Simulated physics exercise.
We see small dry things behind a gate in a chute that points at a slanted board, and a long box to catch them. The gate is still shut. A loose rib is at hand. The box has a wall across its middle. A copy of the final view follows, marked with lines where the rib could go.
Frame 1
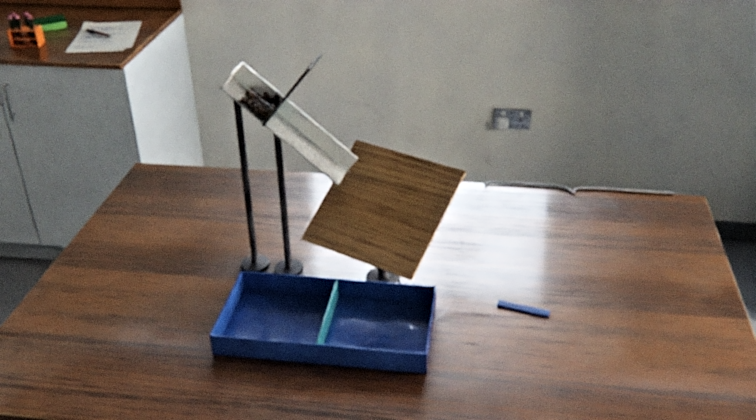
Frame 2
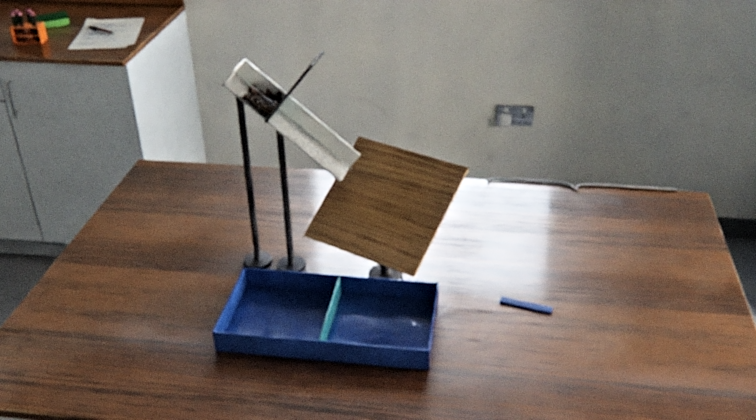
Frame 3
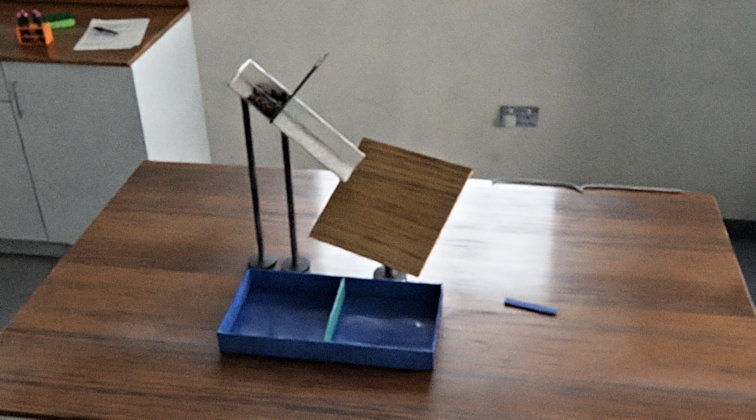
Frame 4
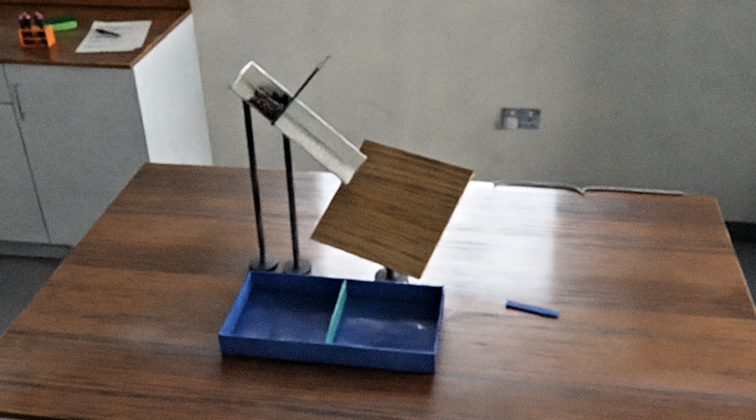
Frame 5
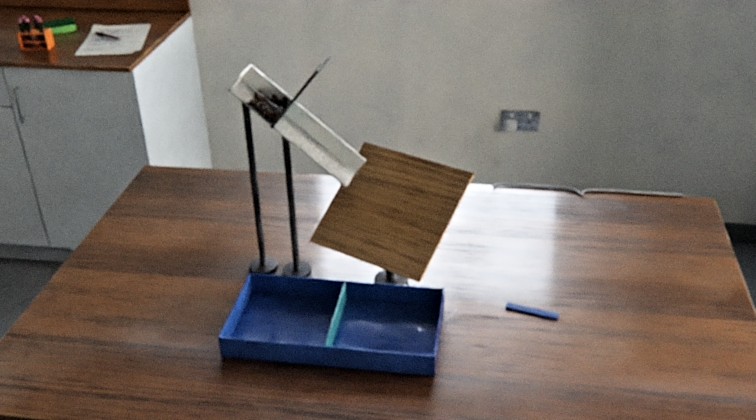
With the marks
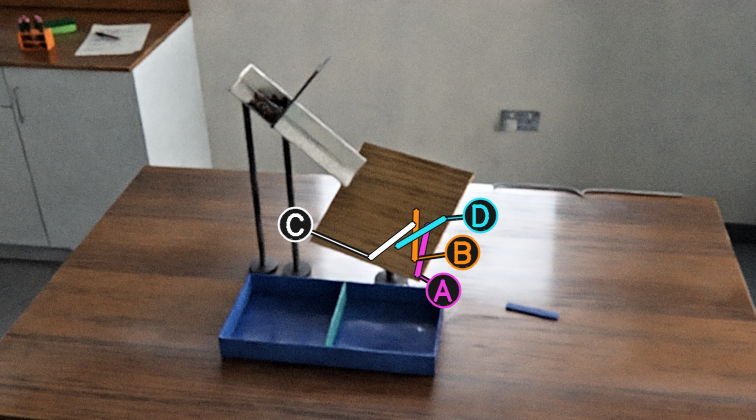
On a dark wooden table in a pale-walled room, a white chute holding small dark things behind a gate slopes down rightward to a tilted wooden board, above a divided blue box with a blue strip lying to the right. Nothing in the setup moves; only the view shifts slightly.
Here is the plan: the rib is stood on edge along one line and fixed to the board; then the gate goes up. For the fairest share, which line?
Use line C.
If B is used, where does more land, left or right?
The right half.
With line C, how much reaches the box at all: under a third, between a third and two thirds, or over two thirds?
Line C gives over two thirds.
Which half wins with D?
The right half.
On the marked copy, line A from (427, 225) to (417, 274); line B from (416, 211) to (414, 259); line C from (412, 224) to (370, 257); line D from (443, 218) to (397, 246).
With A, of what is caught, a small part in the left half, nearly all in the right.
With B, of what is caught, a small part in the left half, nearly all in the right.
With C, of what is caught, about two thirds in the left half, about a third in the right.
With D, of what is caught, a small part in the left half, most in the right.
